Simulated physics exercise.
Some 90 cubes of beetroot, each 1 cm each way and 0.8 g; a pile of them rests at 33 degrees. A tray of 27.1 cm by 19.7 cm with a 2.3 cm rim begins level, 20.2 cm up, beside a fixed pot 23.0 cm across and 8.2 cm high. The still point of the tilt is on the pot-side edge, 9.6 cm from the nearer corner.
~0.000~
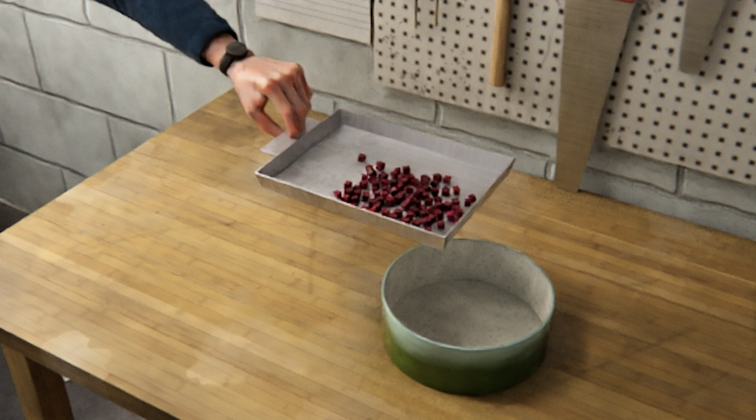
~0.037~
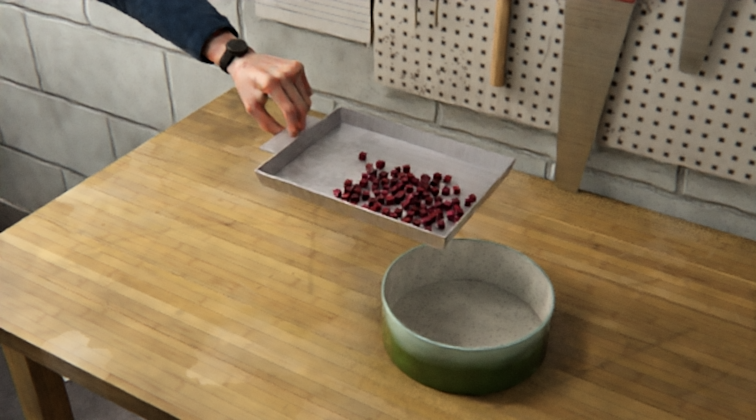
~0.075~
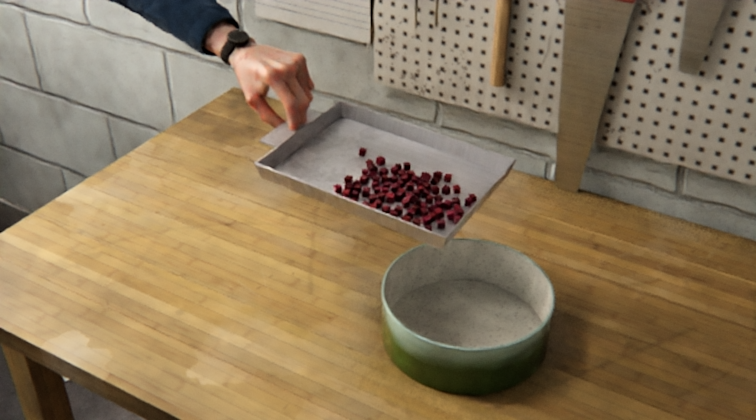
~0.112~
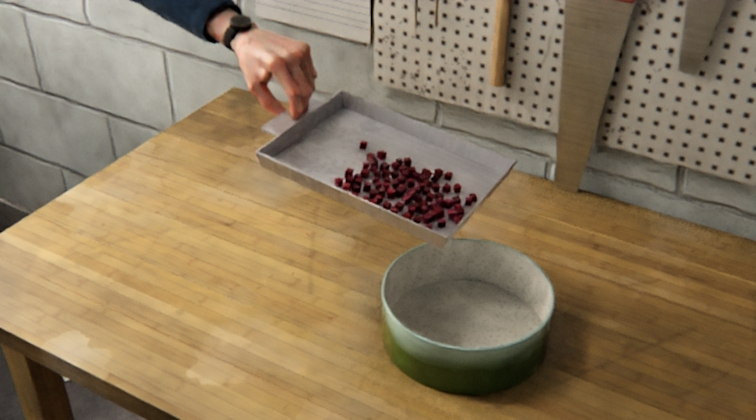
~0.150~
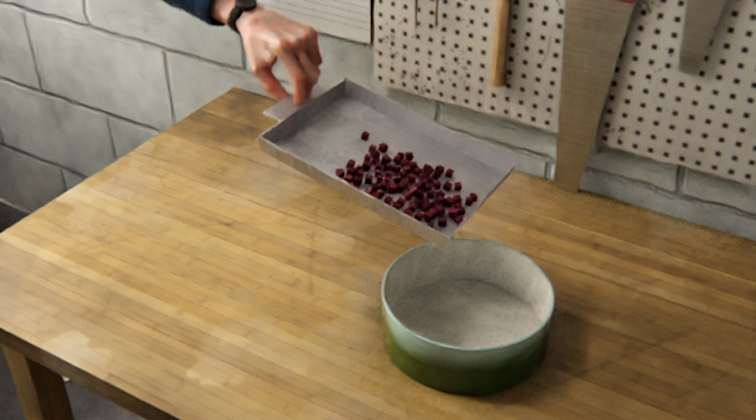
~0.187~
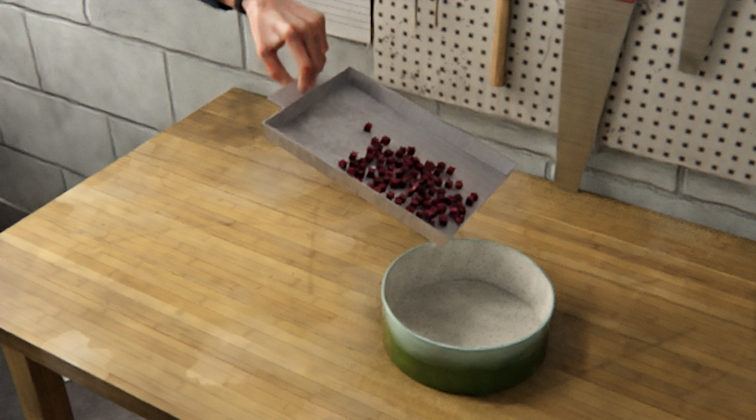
A shallow grey tray of small dark red cubes slowly tilted as a hand raised its left end, while the cubes stayed bunched near its right end, above a round green pot on a wooden table.
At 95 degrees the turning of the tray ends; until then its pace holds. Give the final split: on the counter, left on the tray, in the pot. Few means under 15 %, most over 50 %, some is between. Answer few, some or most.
Counter: Some, tray: Few, pot: Most.
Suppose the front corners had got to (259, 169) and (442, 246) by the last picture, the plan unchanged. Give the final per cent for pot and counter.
Pot 85, counter 15.
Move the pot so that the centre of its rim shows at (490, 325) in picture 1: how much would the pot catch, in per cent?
About 65 per cent.
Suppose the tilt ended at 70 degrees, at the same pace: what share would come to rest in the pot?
Then about 35 per cent.
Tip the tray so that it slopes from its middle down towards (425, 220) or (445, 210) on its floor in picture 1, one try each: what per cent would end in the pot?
About 95 and 90 per cent.
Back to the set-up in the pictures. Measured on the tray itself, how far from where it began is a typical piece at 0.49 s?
Roughly 4 cm.
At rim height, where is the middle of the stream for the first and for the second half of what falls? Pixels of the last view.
At about (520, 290), then at (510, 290).
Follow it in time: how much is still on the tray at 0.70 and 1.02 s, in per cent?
About 85, 15.
After 0.49 s, tilt 55 degrees; the tray holds 100 %, the pot 0 %.
After 0.70 s, tilt 82 degrees; the tray holds 85 %, the pot 0 %.
Then, at 1.02 s, tilt 95 degrees; the tray holds 15 %, the pot 55 %.
In the end, at 2.3 s, counter 20 %, tray 0 %, pot 75 %.
